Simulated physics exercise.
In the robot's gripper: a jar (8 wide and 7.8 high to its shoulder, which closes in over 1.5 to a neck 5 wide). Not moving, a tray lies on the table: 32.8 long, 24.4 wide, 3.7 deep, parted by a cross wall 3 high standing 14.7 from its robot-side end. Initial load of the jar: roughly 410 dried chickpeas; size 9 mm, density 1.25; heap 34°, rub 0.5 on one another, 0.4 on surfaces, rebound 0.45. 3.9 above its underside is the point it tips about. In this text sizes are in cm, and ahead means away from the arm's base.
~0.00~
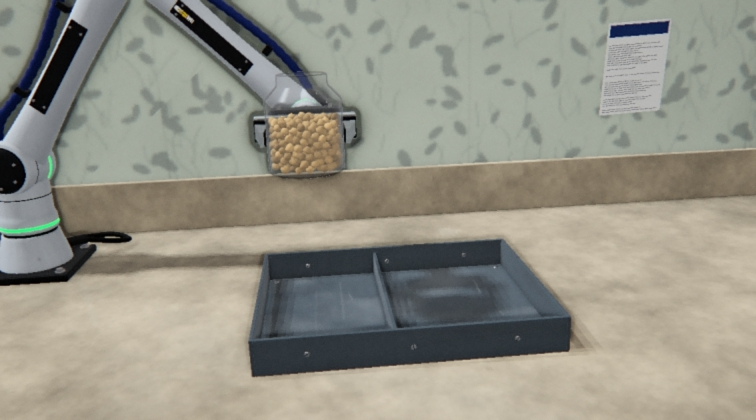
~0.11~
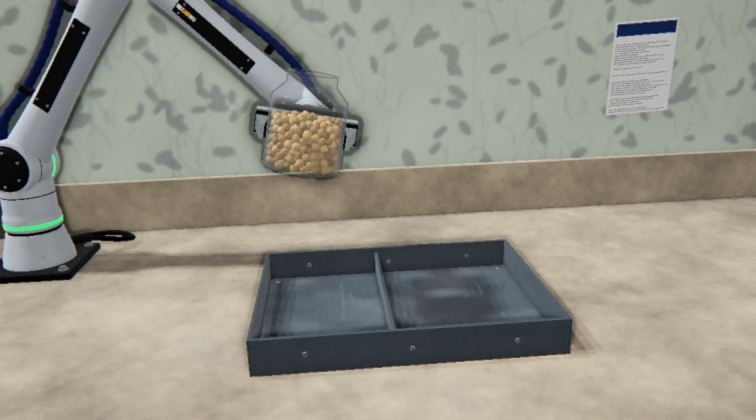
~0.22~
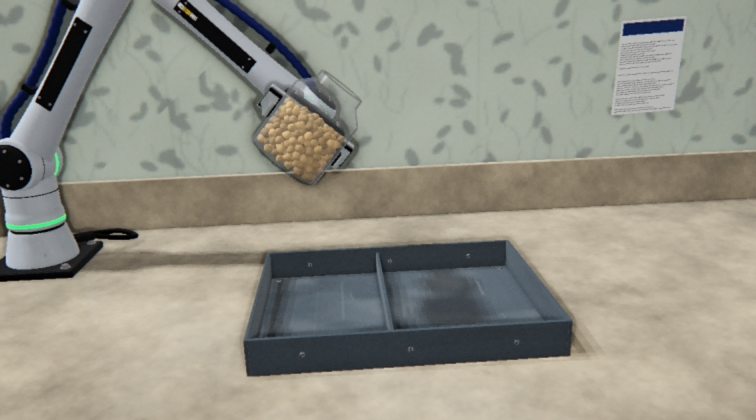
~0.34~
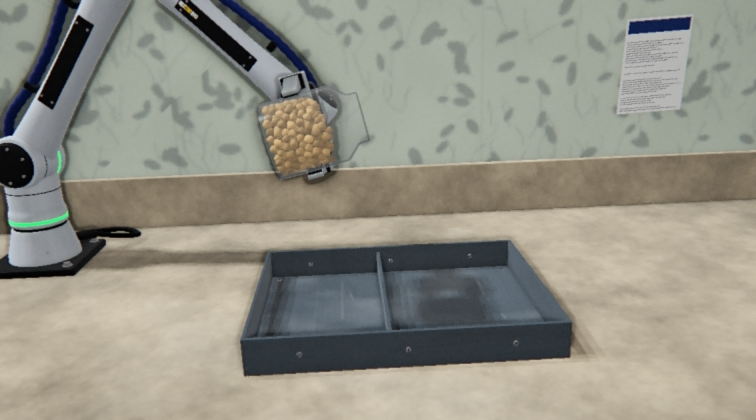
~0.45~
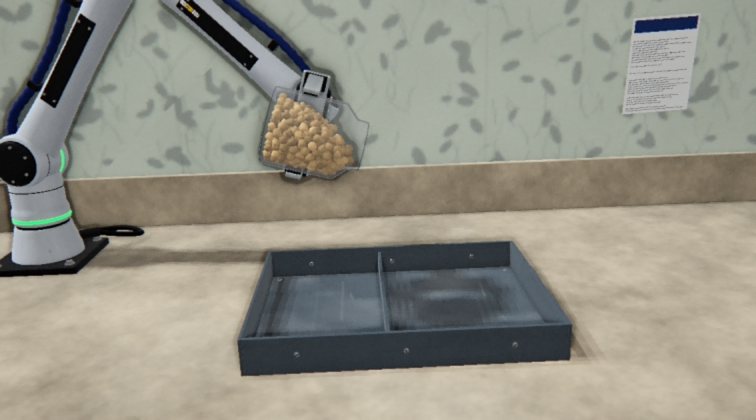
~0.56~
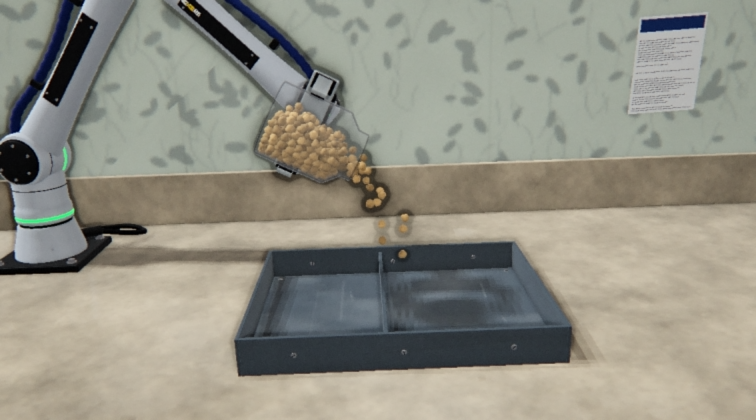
A robotic arm holding a clear jar of round tan beans above a divided dark tray tilts it steadily to the right until its mouth points downward, and beans slide toward the opening and begin dropping in a thin stream.
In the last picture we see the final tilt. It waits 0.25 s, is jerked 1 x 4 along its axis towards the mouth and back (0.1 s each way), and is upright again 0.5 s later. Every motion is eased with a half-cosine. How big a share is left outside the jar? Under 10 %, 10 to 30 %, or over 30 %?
Over 30 %.
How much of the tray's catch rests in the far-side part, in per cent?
About 90 percent.
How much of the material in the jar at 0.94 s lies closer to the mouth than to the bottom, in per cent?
Share in mouth half: Approx. 75 %.
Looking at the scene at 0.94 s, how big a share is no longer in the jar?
I'd put it at around 20 per cent.
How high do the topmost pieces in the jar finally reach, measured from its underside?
I'd say close to 5.5 cm from the underside.
After 0.94 s, tipped 117°, highest piece 22 above the table; 326 in the jar, 69 in the far-side part, 2 in the robot-side part, 11 in flight or on a rim.
After 1.32 s, tipped 37°, highest piece 27 above the table; 251 in the jar, 136 in the far-side part, 13 in the robot-side part, 1 on the table or floor, 7 in flight or on a rim.
After 1.71 s, upright, highest piece 24 above the table; 251 in the jar, 143 in the far-side part, 13 in the robot-side part, 1 on the table or floor.
After 2.41 s, upright, highest piece 24 above the table; 251 in the jar, 143 in the far-side part, 13 in the robot-side part, 1 on the table or floor.
At rest, 251 in the jar, 143 in the far-side part, 13 in the robot-side part, 1 on the table or floor. That is 38 % outside the jar.
